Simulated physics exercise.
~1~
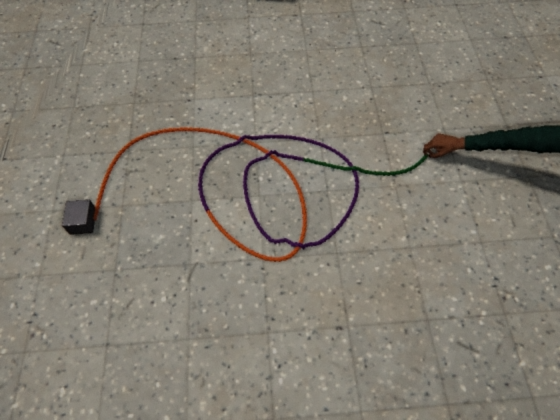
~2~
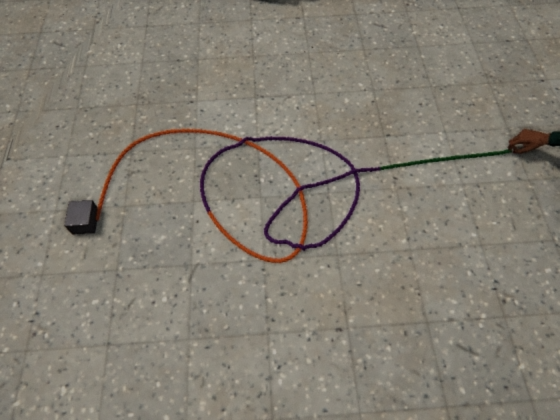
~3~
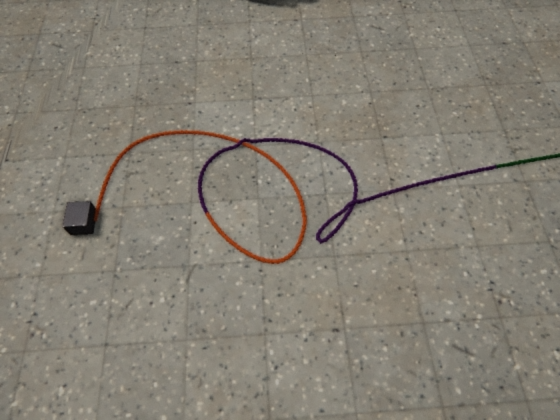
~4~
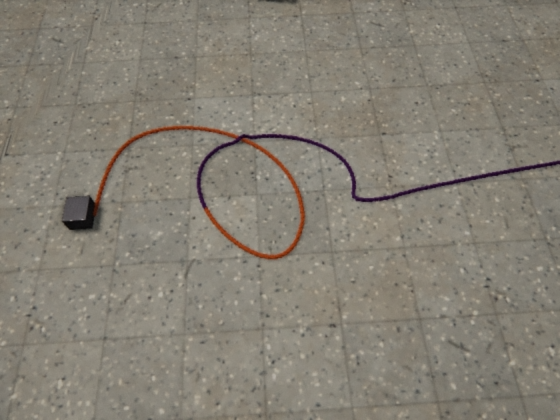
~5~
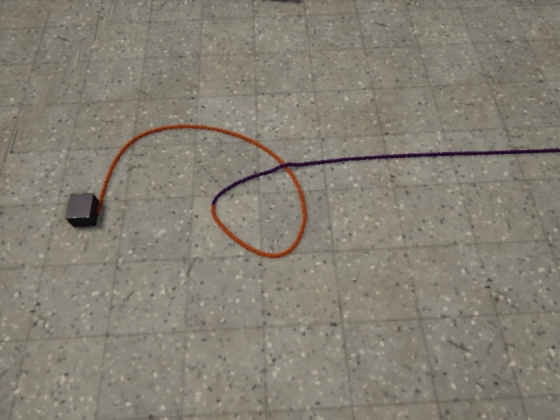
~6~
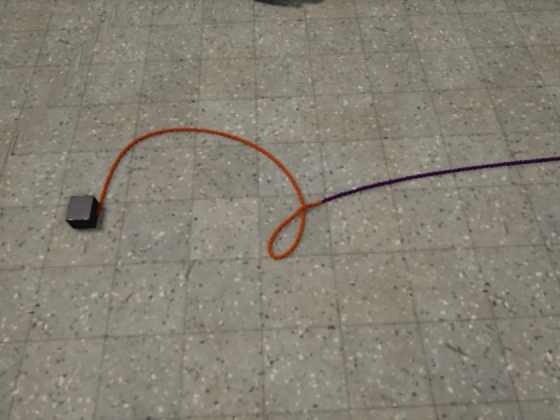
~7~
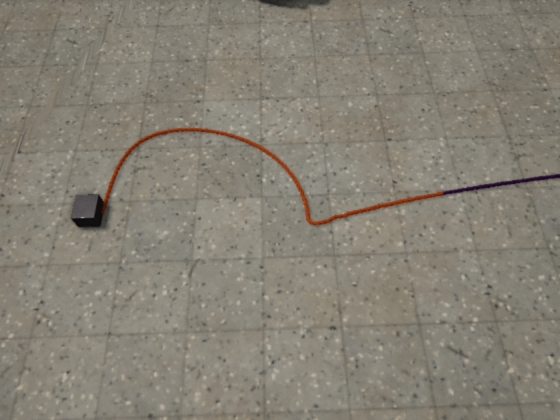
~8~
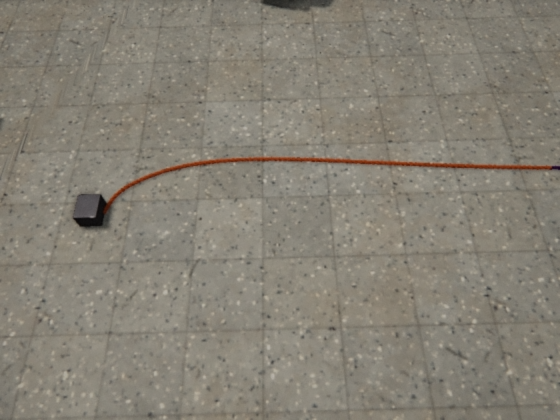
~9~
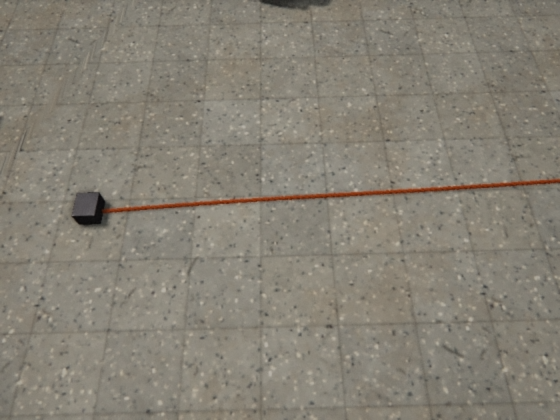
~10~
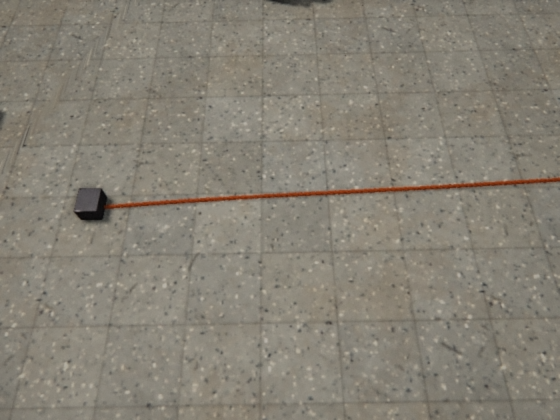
To begin with, a rope coloured orange, purple and green lies in overlapping loops on a speckled tile floor, its left end fixed to a small dark block, while a hand in a dark green sleeve holds the right end. The hand pulls the green end rightward and leaves view as the inner purple loop shrinks to a narrow bight and opens out. The remaining large loop then tightens, dwindles to a small orange one and slips open into a bend. Finally the curve flattens, and the orange rope stretches straight from the block, with no knot in sight.
